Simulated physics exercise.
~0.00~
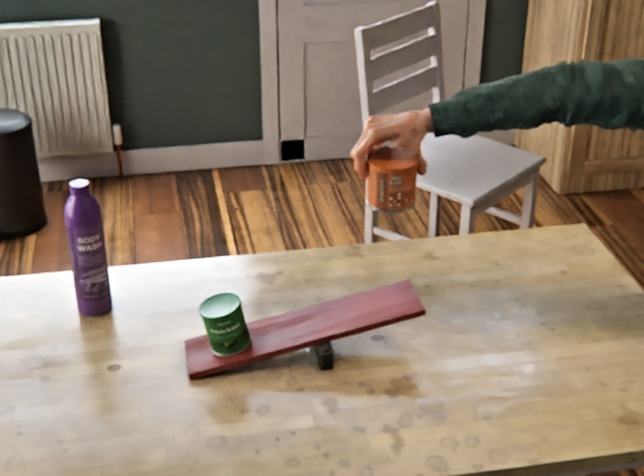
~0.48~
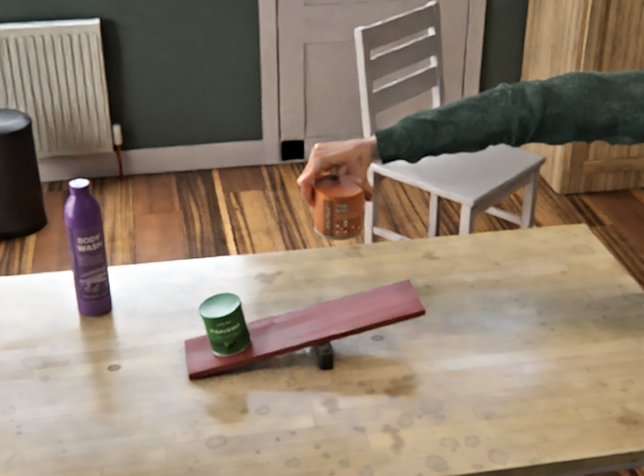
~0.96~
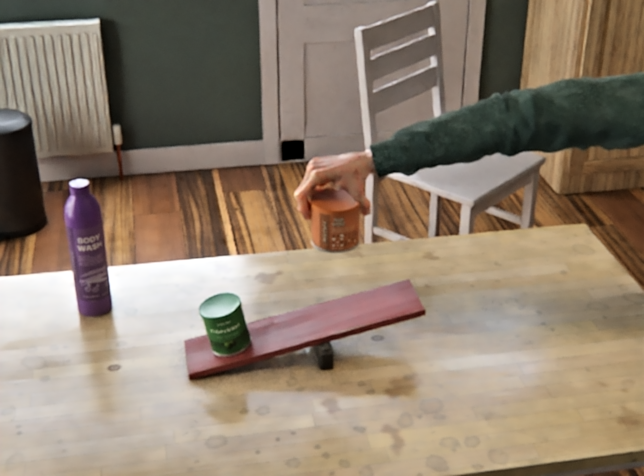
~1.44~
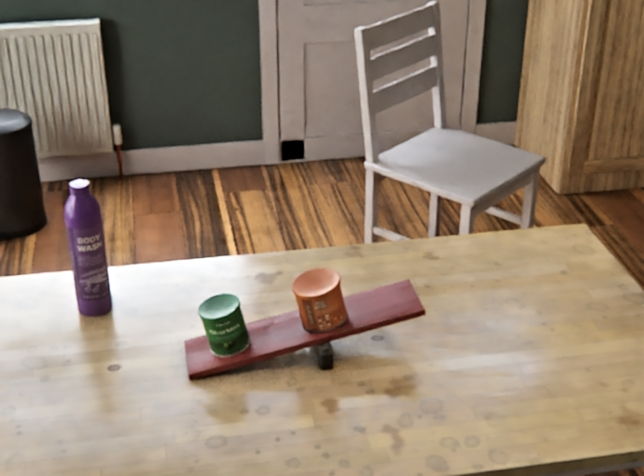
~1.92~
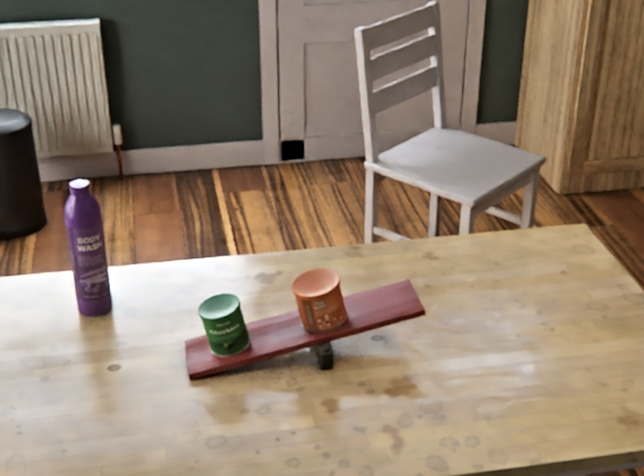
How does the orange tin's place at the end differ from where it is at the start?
At the start the orange tin is held in the air by a hand, above the right part of the plank. At the end it stands by itself on the plank near the block, lower and further left than before.
